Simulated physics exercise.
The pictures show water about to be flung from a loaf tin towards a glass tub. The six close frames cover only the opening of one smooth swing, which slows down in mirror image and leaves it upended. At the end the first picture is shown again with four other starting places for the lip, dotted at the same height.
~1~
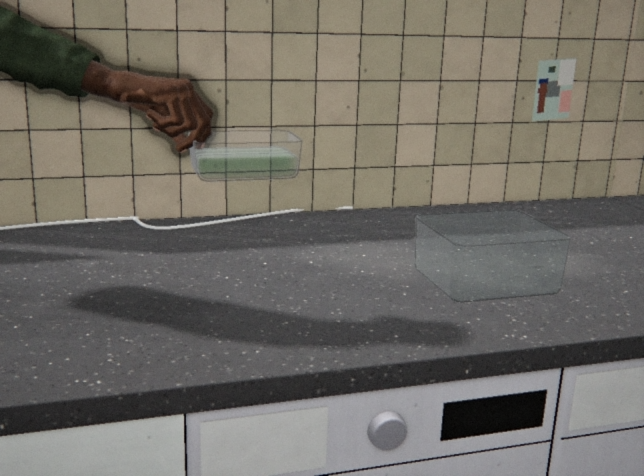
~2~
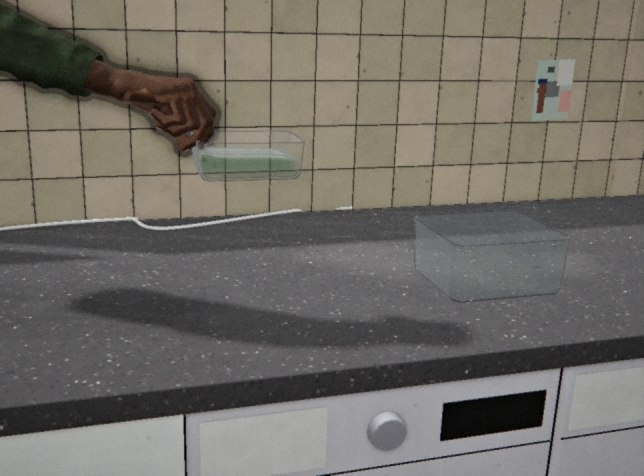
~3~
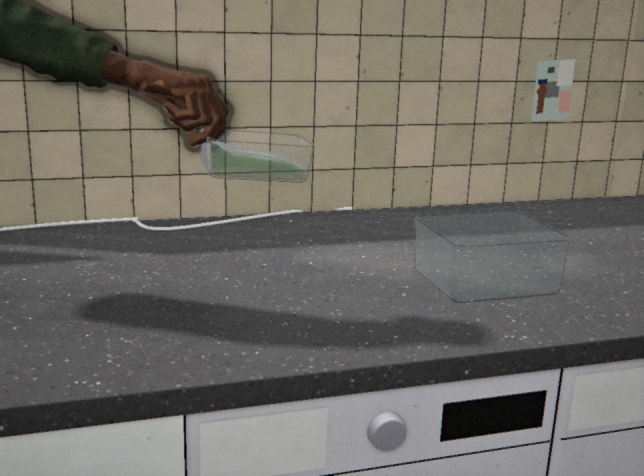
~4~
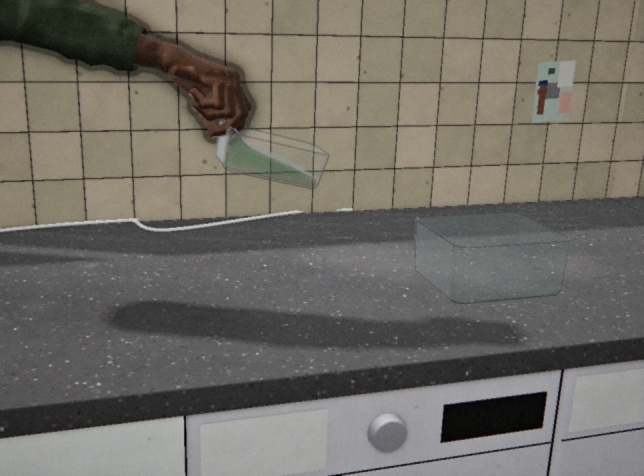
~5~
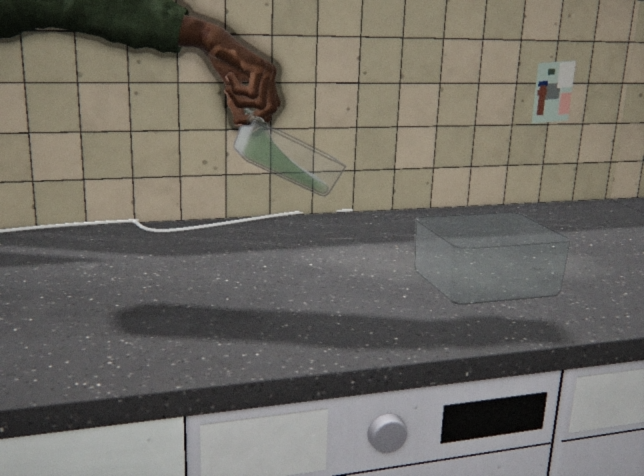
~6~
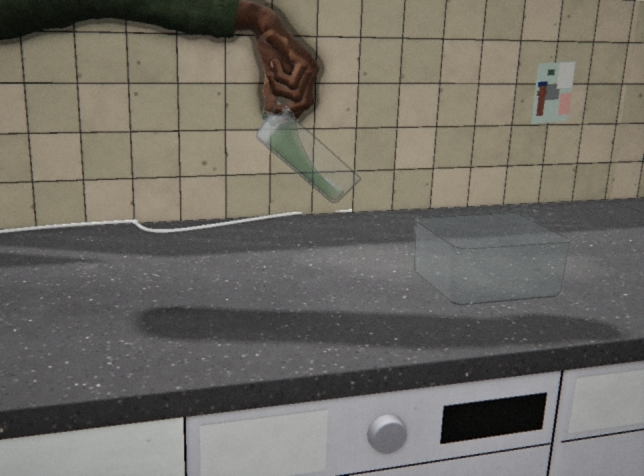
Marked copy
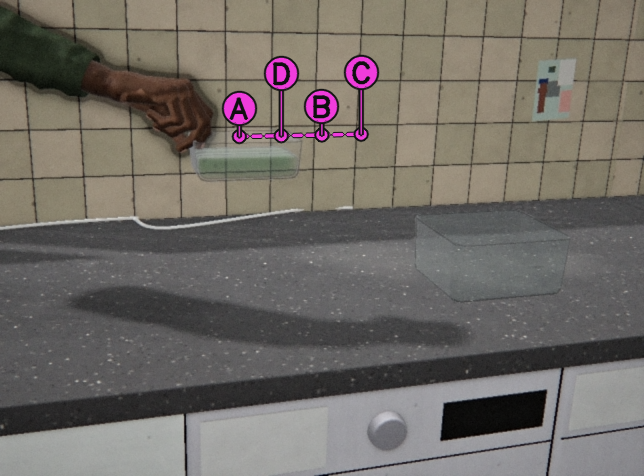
A hand in a green sleeve held a clear container of greenish water above a dark speckled counter, then moved it right and tilted it steeply toward a glass tub, the water sliding toward its lower end.
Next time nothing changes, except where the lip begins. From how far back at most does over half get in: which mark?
That is dot B.
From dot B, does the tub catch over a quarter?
Yes.
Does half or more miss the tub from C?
No.
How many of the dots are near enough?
Two of the four.
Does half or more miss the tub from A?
Yes, that goes wrong.
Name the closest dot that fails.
D.
On the marked copy, A at (239, 136); B at (321, 134); C at (361, 134); D at (281, 135).
With A, about 2 % lands in the tub, 95 % falls short and 3 % goes beside or beyond.
With B, about 73 % lands in the tub, 16 % falls short and 10 % goes beside or beyond.
With C, about 89 % lands in the tub, 6 % falls short and 5 % goes beside or beyond.
With D, about 19 % lands in the tub, 75 % falls short and 7 % goes beside or beyond.
